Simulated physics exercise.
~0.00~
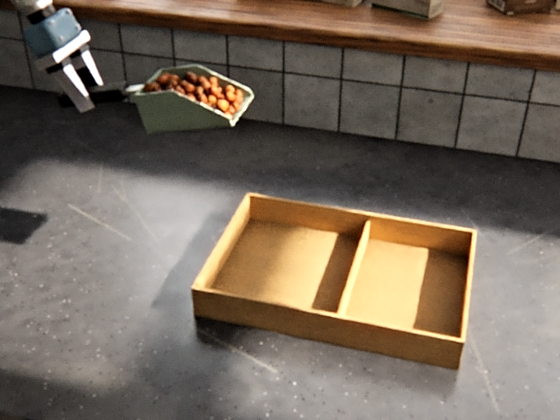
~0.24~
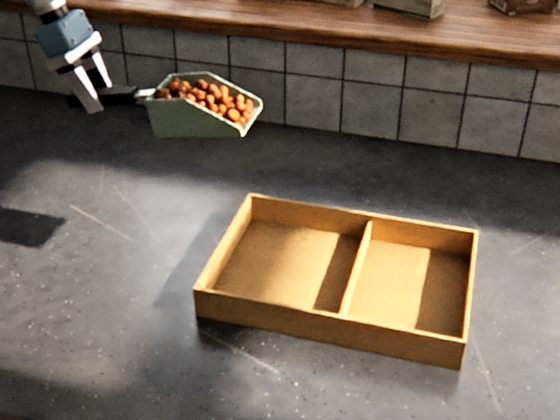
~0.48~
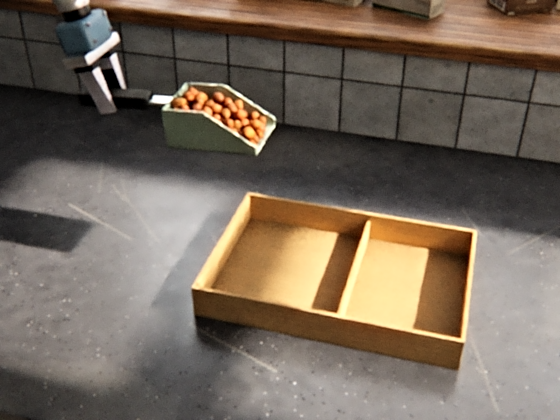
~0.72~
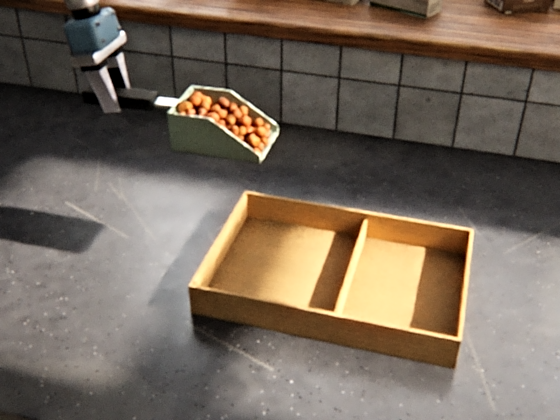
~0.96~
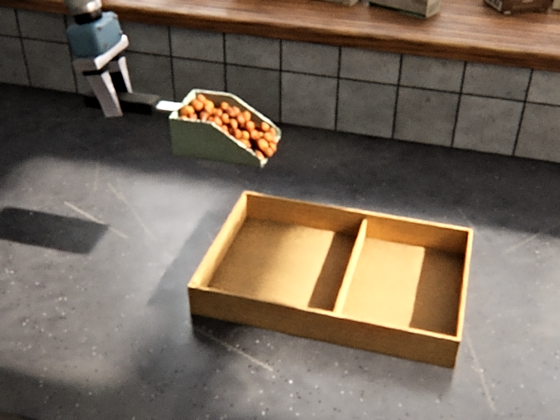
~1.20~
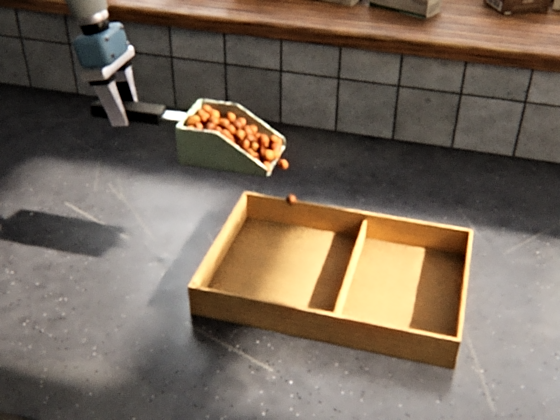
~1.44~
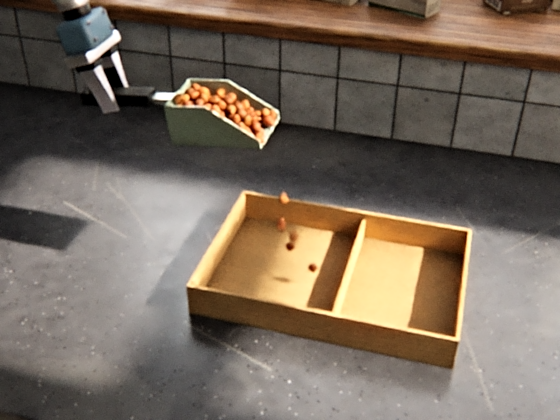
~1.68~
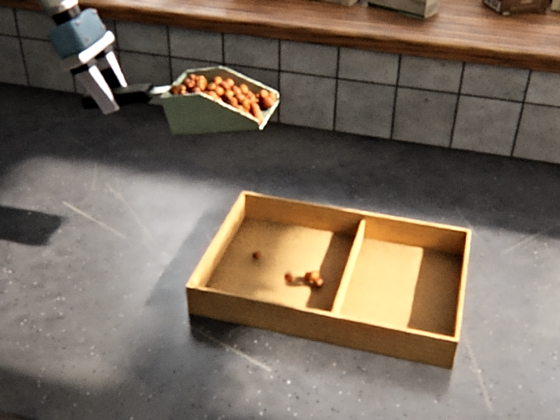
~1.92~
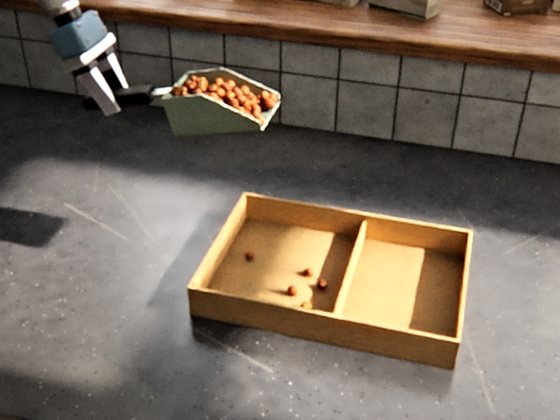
A dark stone counter, backed by pale tiles beneath a wooden ledge, is seen from above at an angle through a slightly swaying camera. At upper left, a robotic gripper holds a green, open-fronted scoop heaped with reddish-brown nuts, and a yellowish wooden tray with two compartments sits below. The arm carries the scoop right and down, tipping its open end slightly, until a few nuts spill off the front edge. It then draws back up and left, levelling and tilting backward, while the falling nuts land in the tray's left compartment. Finally the scoop hangs nearly full, with a handful of nuts scattered below and the right compartment empty.
